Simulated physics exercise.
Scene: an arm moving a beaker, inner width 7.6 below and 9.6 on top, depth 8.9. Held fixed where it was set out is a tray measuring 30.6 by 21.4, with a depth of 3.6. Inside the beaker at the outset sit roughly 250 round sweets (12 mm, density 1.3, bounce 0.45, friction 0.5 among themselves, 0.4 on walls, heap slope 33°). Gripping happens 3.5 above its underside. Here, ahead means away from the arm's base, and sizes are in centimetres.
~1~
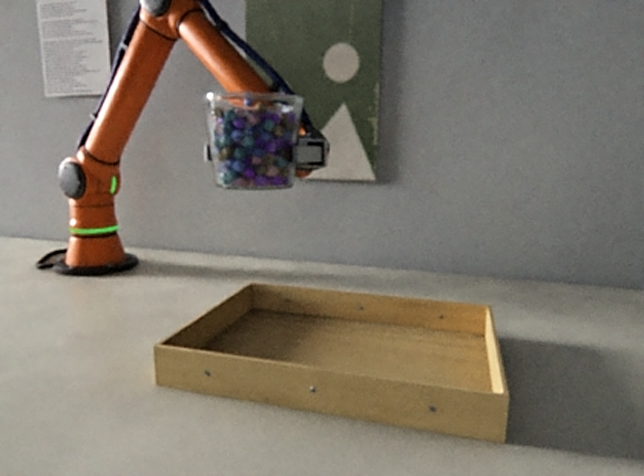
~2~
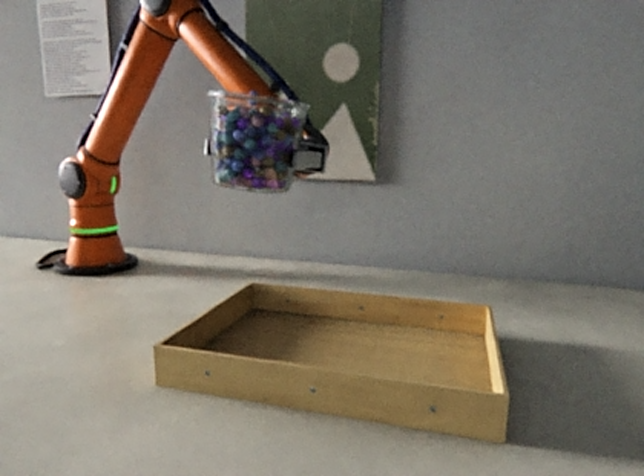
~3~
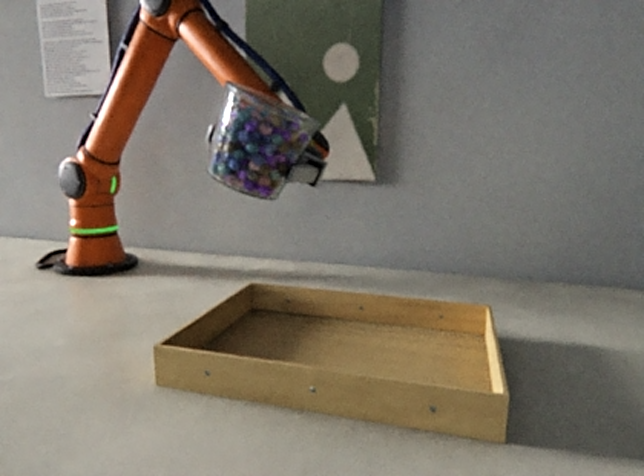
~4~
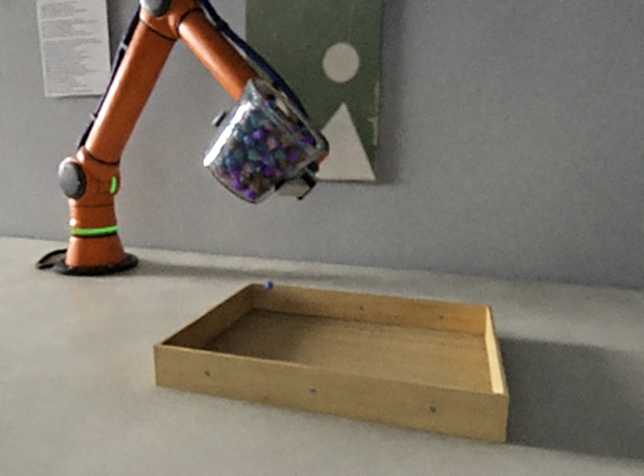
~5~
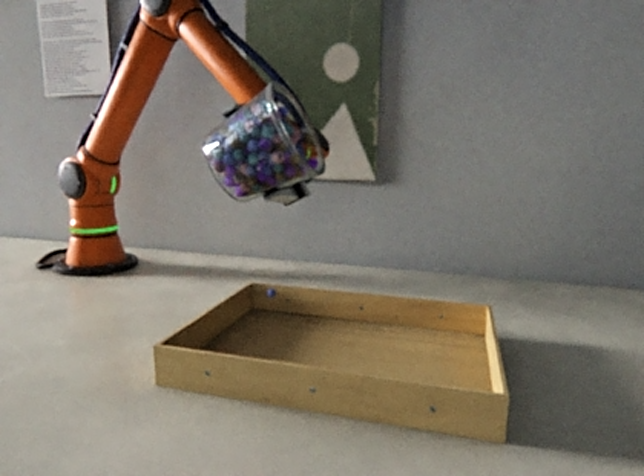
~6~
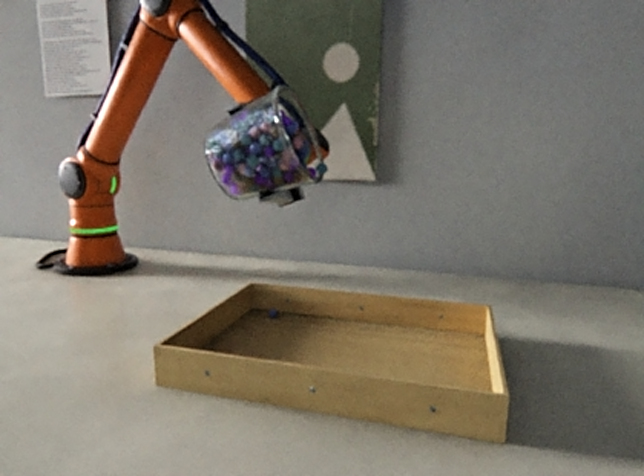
An orange robot arm tilts a clear beaker of colourful balls, and one drops into a wooden tray.
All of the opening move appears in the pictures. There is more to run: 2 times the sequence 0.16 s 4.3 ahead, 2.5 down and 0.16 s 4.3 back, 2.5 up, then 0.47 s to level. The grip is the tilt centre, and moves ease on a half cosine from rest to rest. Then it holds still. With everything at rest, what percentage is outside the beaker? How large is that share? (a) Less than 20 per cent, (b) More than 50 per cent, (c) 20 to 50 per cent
Answer: C.
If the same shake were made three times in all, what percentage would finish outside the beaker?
About 40 %.
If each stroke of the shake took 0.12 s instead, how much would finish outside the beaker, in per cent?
I'd expect close to 45 in a hundred.
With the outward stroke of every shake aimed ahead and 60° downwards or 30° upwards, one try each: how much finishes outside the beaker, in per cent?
Try one gives about 15 in a hundred, try two about 60 in a hundred.
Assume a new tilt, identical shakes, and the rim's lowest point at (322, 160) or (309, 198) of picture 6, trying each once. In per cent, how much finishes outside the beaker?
Estimates in order: 10 % and 75 %.
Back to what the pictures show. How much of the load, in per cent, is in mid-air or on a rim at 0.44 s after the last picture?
That comes to about 1 per cent, more or less.
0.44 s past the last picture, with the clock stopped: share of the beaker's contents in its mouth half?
45 %.
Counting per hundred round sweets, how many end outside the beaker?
Roughly 35 percent.
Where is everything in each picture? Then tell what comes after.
In the first picture, beaker middle at (254, 144), level; upper third of the load around (254, 122), from x 215 to 290, top at y 95; 249 in the beaker.
In the second picture, beaker middle at (255, 144), tilted 7° forward; upper third of the load around (255, 122), from x 220 to 295, top at y 95; 248 in the beaker, 1 in flight or on a rim.
In the third picture, beaker middle at (258, 145), tilted 24° forward; upper third of the load around (257, 125), from x 215 to 305, top at y 100; 248 in the beaker, 1 in flight or on a rim.
In the fourth picture, beaker middle at (260, 147), tilted 45° forward; upper third of the load around (259, 127), from x 215 to 310, top at y 95; 248 in the beaker, 1 in the tray.
In the fifth picture, beaker middle at (262, 149), tilted 62° forward; upper third of the load around (262, 130), from x 215 to 315, top at y 105; 248 in the beaker, 1 in the tray.
In the sixth picture, beaker middle at (262, 150), tilted 69° forward; upper third of the load around (261, 133), from x 215 to 320, top at y 115; 248 in the beaker, 1 in the tray.
Then, 0.44 s after the last picture, tilted 69° forward, highest piece 21 above the table; 196 in the beaker, 50 in the tray, 3 in flight or on a rim.
Then, 0.89 s after the last picture, tilted 32° forward, highest piece 24 above the table; 162 in the beaker, 86 in the tray, 1 on the table or floor.
Then, 1.31 s after the last picture, level, highest piece 26 above the table; 162 in the beaker, 86 in the tray, 1 on the table or floor.
Then, 2.36 s after the last picture, level, highest piece 26 above the table; 162 in the beaker, 86 in the tray, 1 on the table or floor.
Final count, 162 in the beaker, 86 in the tray, 1 on the table or floor. That is 35 % outside the beaker.
